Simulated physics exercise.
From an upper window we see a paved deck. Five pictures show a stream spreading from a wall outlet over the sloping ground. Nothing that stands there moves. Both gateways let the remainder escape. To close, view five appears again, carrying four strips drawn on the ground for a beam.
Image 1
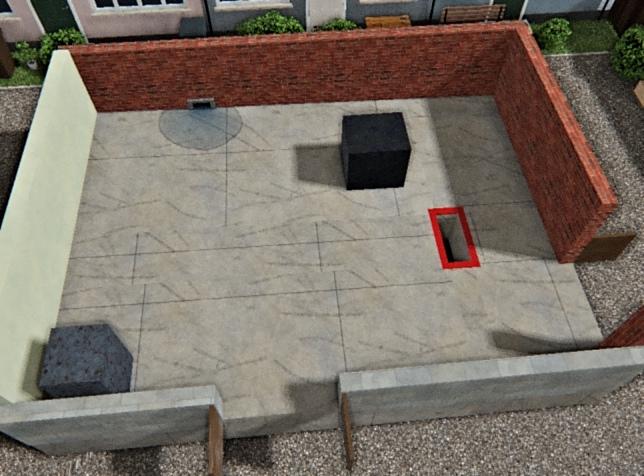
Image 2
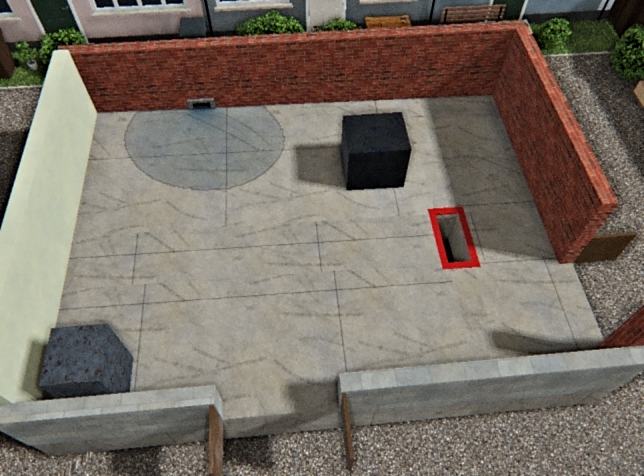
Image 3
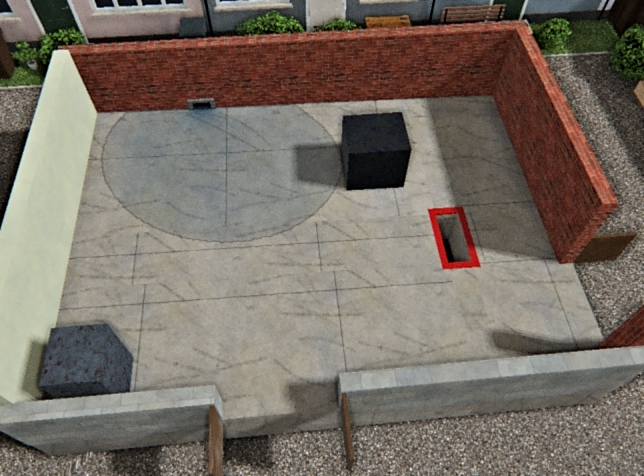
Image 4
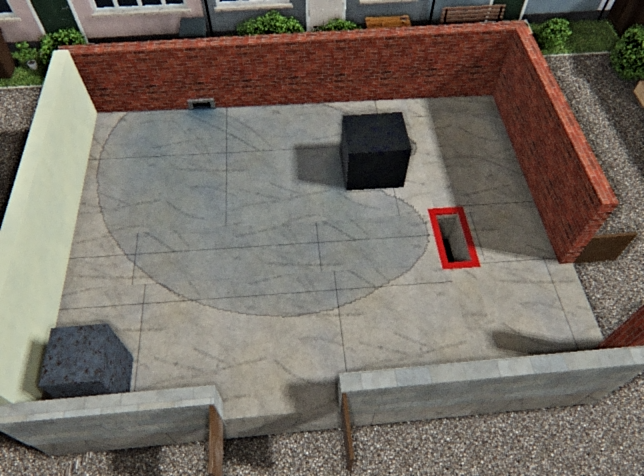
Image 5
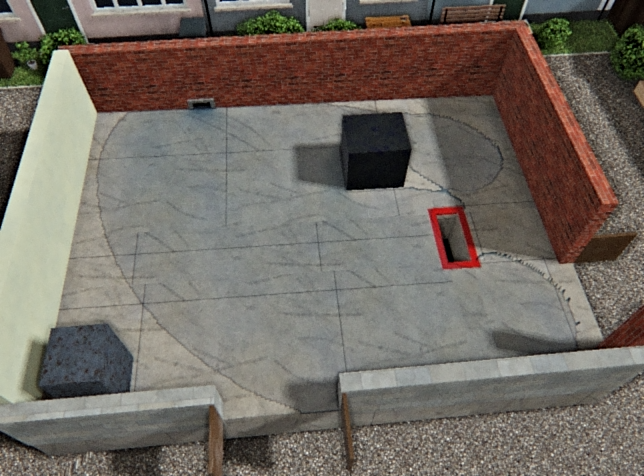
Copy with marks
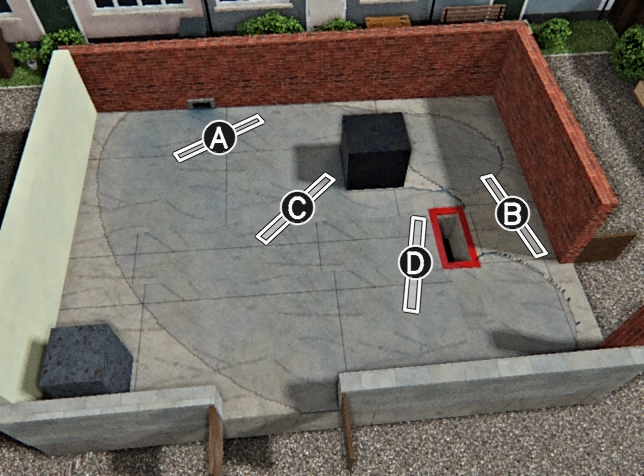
Water spreads from the back wall across the paved deck and reaches the red-edged drain pit.
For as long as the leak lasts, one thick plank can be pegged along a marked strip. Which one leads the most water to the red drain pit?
B beats the others.
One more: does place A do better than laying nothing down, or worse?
Place A is worse.
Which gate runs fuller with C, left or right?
The right one.
On the marked copy, A from (177, 157) to (260, 118); B from (486, 176) to (541, 254); C from (261, 239) to (329, 177); D from (411, 310) to (418, 218).
With A, about 6 % of the stream runs into the red drain pit, about 94 % out by the gates.
With B, about 17 % of the stream runs into the red drain pit, about 82 % out by the gates.
With C, about 4 % of the stream runs into the red drain pit, about 96 % out by the gates.
With D, about 2 % of the stream runs into the red drain pit, about 98 % out by the gates.
